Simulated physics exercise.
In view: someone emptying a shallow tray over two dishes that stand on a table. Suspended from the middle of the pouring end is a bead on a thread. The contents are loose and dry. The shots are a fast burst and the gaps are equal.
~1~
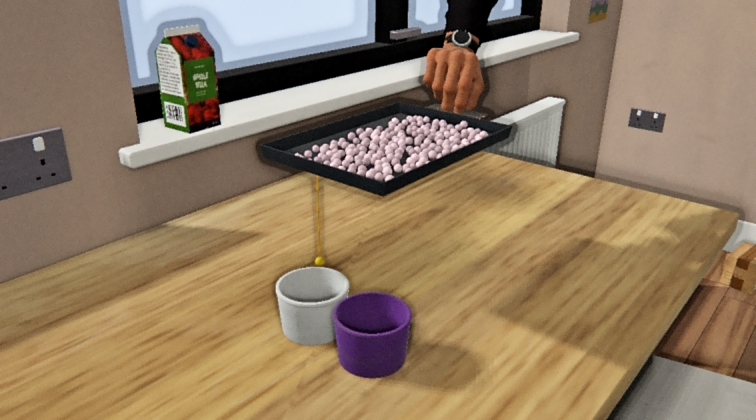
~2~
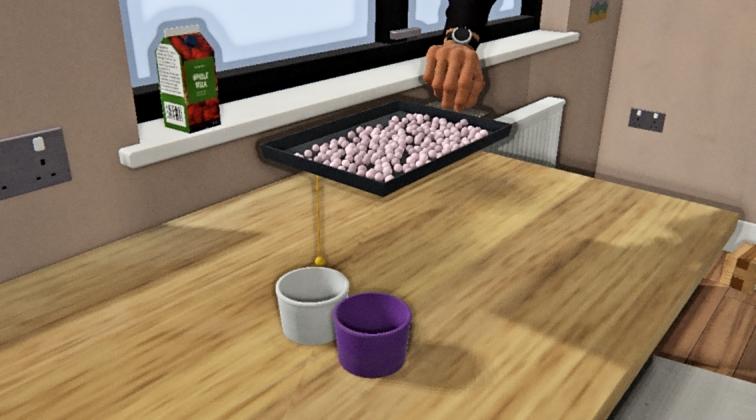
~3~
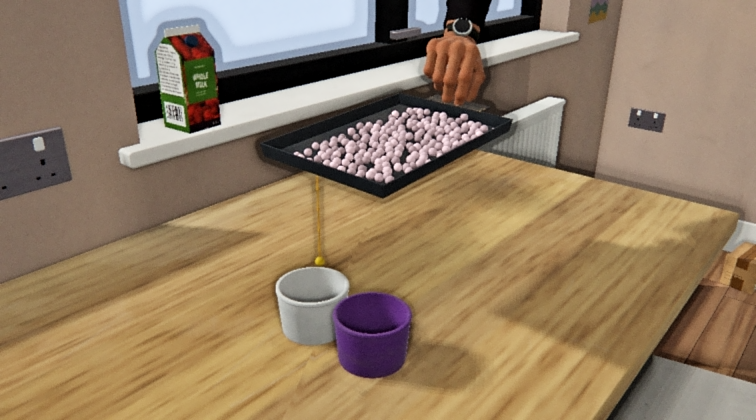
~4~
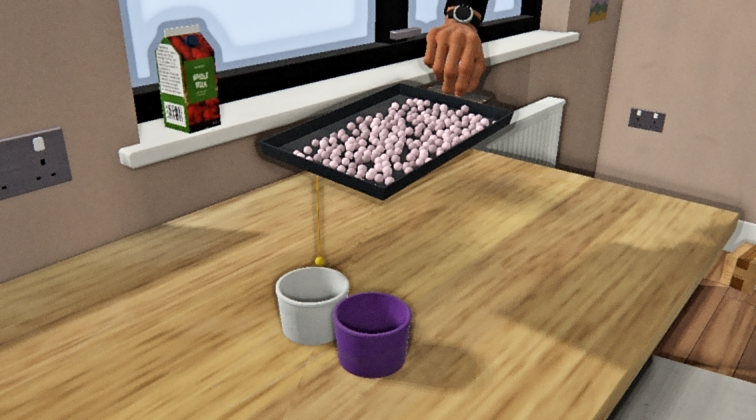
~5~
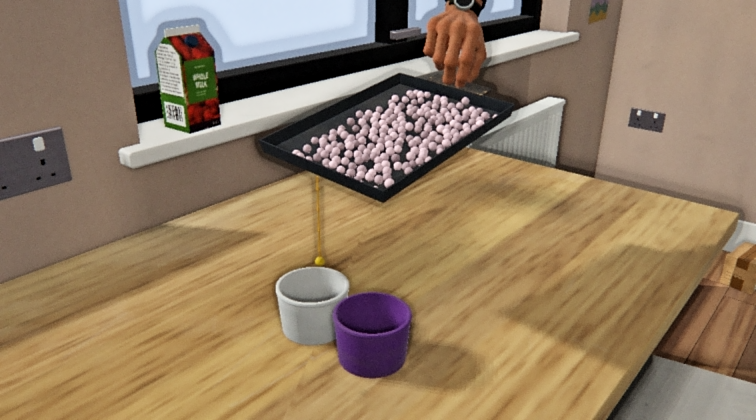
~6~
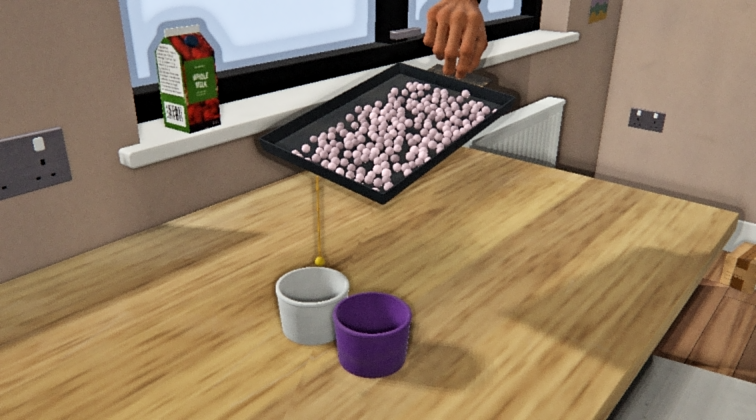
A hand with a dark sleeve and a wristwatch holds the far end of a black tray of pale pink sugar pearls above a wooden table, seen from slightly above. A white dish and a purple one stand below, near a hanging yellow bead, with a red-and-green carton on the windowsill at left. The hand gradually raises the tray's far end, the pearls spread slightly, and the camera stays still.
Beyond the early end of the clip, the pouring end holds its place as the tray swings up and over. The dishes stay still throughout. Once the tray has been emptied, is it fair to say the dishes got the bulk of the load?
Yes, they got more than half.
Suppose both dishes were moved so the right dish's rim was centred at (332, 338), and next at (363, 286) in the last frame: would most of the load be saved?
For the two tries in order: Not as much as half, not as much as half.
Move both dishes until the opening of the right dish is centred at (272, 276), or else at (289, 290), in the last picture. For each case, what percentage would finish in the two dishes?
0 per cent the first time, 0 per cent the second time.
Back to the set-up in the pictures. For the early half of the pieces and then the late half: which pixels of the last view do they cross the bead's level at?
I'd say around (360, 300) at first, then around (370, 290).
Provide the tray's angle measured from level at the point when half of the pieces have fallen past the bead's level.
About 85° of tilt.
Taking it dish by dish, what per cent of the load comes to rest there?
So the left dish keeps 0 per cent, and the right one keeps 80 per cent.
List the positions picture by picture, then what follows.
In the first frame, corners of the pouring end near (264, 145) and (383, 181), level; middle of the load near (394, 147), sugar pearls; left dish near (288, 317); right dish near (348, 348); bead on its thread near (320, 261).
In the second frame, corners of the pouring end near (264, 144) and (383, 182), level; middle of the load near (394, 146).
In the third frame, corners of the pouring end near (264, 143) and (383, 184), tipped barely, lowest at the right corner; middle of the load near (394, 143).
In the fourth frame, corners of the pouring end near (263, 141) and (383, 186), tipped a little, lowest at the right corner; middle of the load near (394, 139).
In the fifth frame, corners of the pouring end near (263, 140) and (383, 189), tipped a little, lowest at the right corner; middle of the load near (394, 136).
In the sixth frame, corners of the pouring end near (262, 138) and (383, 192), tipped a little, lowest at the right corner; middle of the load near (393, 134), near half on the move; left dish near (288, 317); right dish near (348, 348).
Shortly afterwards, tray tipped steeply; all but a few on the tray; only a few in the right dish.
Next, tray tipped right over; a little on the tray; near two thirds in the right dish; a little in the left dish; a little outside both; a little in the air.
Some moments later, tray tipped past a quarter turn; the bulk in the right dish; a little in the left dish; near a quarter outside both.
In the end, tray tipped past a quarter turn; the bulk in the right dish; a little in the left dish; near a quarter outside both.
